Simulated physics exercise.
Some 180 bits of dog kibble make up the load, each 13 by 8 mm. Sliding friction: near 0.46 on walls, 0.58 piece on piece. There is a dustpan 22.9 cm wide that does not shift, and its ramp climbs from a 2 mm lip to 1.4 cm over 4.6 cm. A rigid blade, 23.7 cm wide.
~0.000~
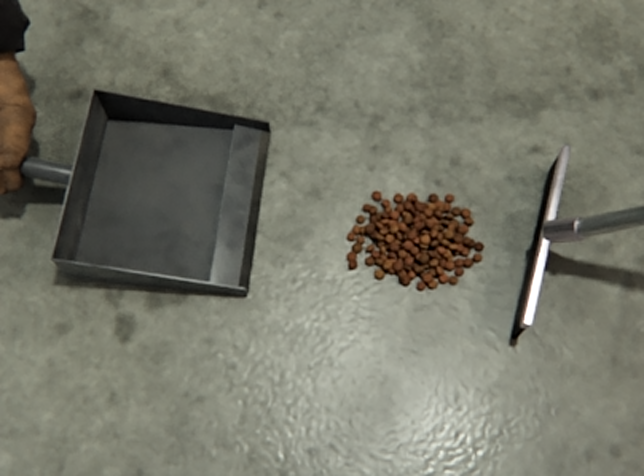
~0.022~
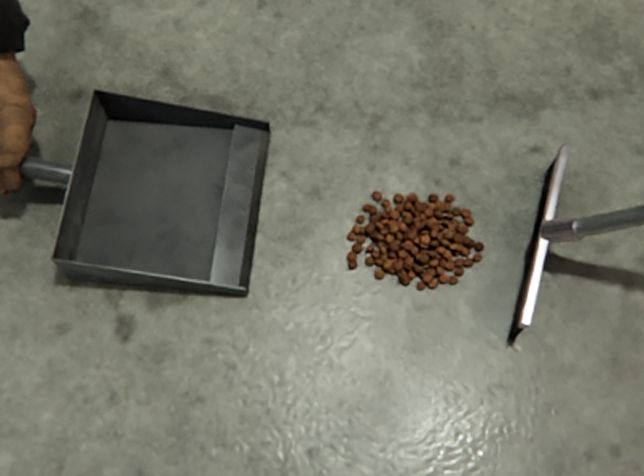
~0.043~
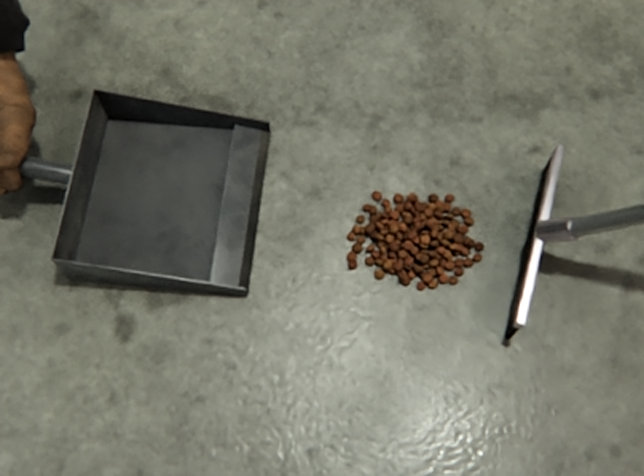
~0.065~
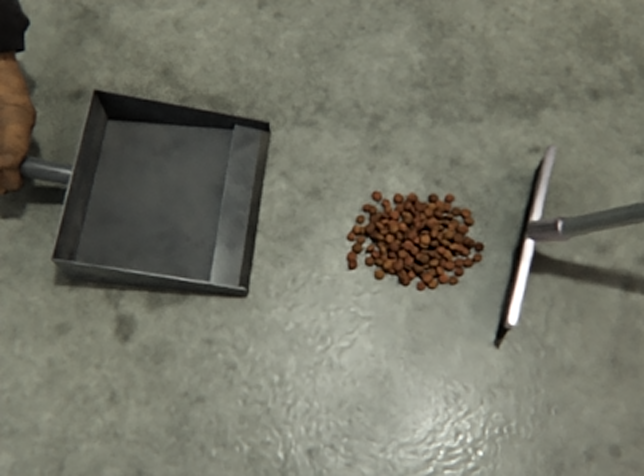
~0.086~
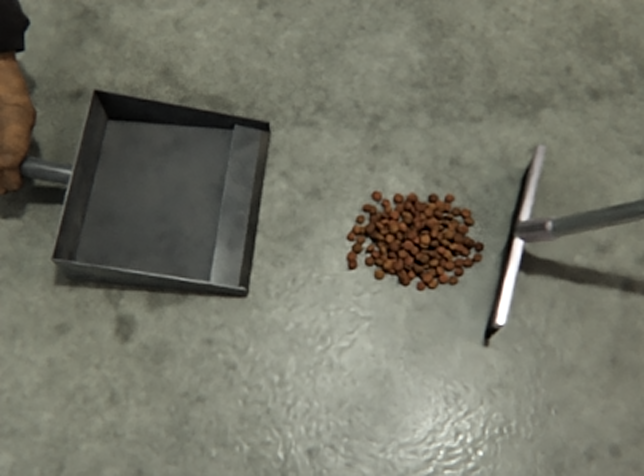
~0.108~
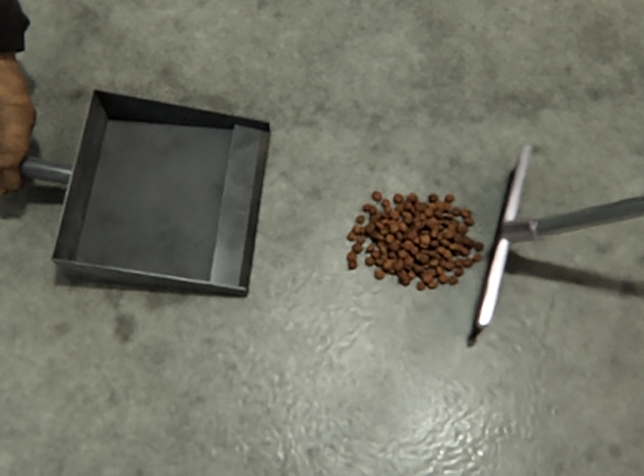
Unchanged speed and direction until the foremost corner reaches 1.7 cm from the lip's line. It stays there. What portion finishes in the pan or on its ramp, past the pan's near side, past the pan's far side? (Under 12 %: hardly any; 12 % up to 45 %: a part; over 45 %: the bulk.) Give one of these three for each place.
My prediction: In the pan or on its ramp: I predict a mid-range share of the load; past the pan's near side: I predict a minor share of the load; past the pan's far side: I predict a minor share of the load.
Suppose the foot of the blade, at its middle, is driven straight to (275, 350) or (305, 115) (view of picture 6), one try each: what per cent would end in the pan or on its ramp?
Close to 0 and 25 in a hundred, in that order.
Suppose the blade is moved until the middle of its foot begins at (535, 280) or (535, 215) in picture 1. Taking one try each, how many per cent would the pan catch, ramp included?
Around 20 percent, then around 35 percent.
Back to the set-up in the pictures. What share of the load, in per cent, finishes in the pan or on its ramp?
Estimated share: 25 per cent.
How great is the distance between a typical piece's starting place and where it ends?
It works out to some 20 cm.
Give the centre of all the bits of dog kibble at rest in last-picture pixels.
At about (267, 219).
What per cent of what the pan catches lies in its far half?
About 30 %.
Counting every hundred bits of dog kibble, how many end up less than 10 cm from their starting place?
Near 0 per cent.
After 0.27 s, middle of the blade 17 cm from the lip; 0 % over the lip, far side 0 %, near side 0 %.
Then, at 0.38 s, middle of the blade 7 cm from the lip; 0 % over the lip, far side 0 %, near side 5 %.
After 0.62 s, middle of the blade 4 cm from the lip; 25 % over the lip, far side 0 %, near side 5 %.
By 1.0 s all is still; pan 25 %, near side 5 %, far side 0 %, in front of the lip or behind the blade 70 %.
